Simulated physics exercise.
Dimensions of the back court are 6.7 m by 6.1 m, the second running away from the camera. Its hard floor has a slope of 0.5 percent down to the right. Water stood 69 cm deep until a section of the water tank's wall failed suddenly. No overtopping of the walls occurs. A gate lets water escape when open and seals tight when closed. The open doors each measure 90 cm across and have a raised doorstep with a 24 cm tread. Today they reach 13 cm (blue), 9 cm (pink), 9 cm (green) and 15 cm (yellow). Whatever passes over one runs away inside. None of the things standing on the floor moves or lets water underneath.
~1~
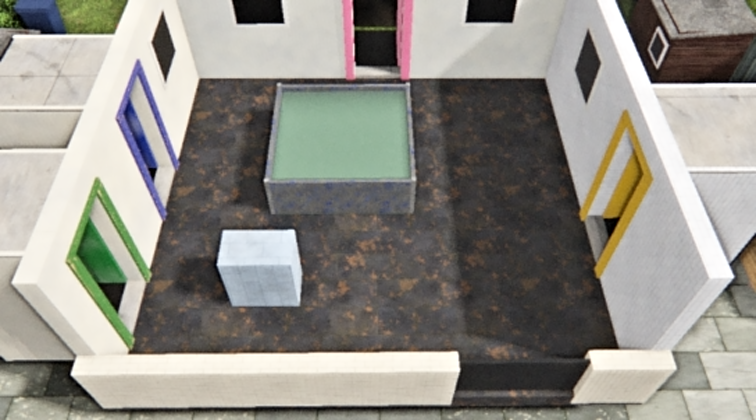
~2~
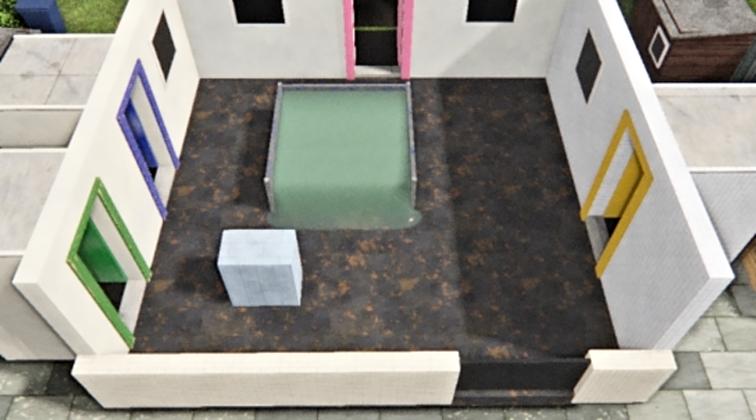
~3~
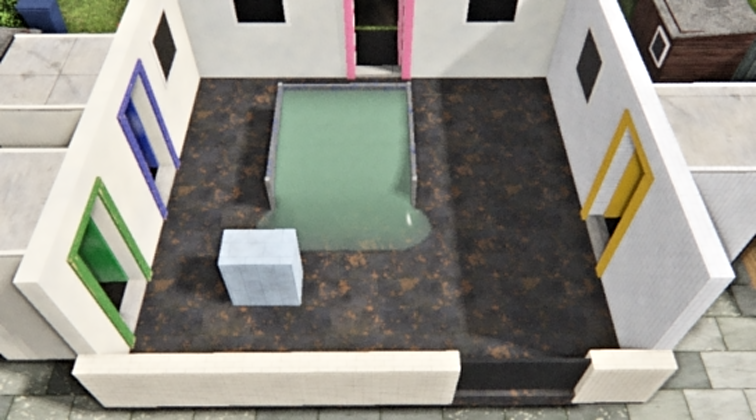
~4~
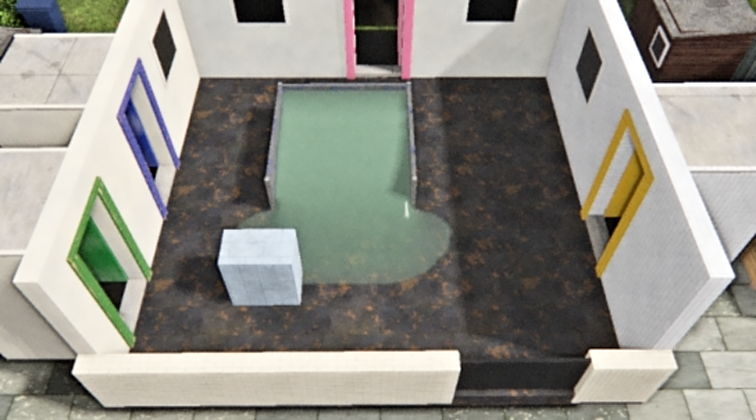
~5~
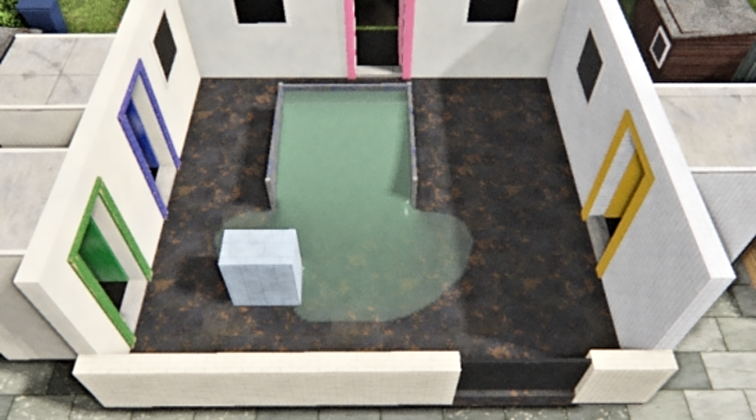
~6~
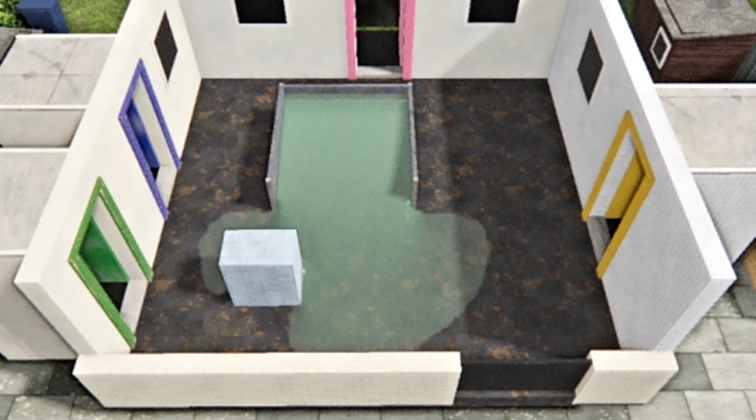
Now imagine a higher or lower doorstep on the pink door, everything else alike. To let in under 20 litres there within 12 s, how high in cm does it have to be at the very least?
At least roughly 11.5 cm.
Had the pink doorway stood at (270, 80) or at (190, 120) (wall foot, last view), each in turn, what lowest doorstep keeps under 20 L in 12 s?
First place around 11.5 cm, second around 8.5 cm.
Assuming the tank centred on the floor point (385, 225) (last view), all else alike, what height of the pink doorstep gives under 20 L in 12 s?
Roughly 7.0 centimetres.
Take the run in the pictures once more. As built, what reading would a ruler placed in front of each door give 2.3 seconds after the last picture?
Door by door, in centimetres - blue 9, pink 0, green 23, yellow 9.
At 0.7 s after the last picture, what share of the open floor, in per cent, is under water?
About 35 per cent.
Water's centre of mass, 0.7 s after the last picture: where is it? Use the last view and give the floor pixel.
Roughly (344, 219).
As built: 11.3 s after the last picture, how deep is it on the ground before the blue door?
Depth: Near 8.5 cm.
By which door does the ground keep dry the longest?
Last: Pink.
Then, 0.7 s after the last picture water covers 35 % of the floor, deepest (47 cm) near (356, 367); it has not reached the pink door.
Then, 2.3 s after the last picture water covers 50 % of the floor, deepest (42 cm) near (600, 378); it has not reached the pink door.
Then, 11.3 s after the last picture water covers 100 % of the floor, deepest (14 cm) near (586, 226); 11 cm at the pink door, 45 litres in over its 9 cm doorstep.
At the pink door as built, the water peaked near 14 cm, 7.5 s after the last picture.
Run again over the same 12 s with other heights there, 27 litres in over 10.5 cm, 4 litres over 14 cm. The limit of 20 litres is kept from about 11.5 cm up.
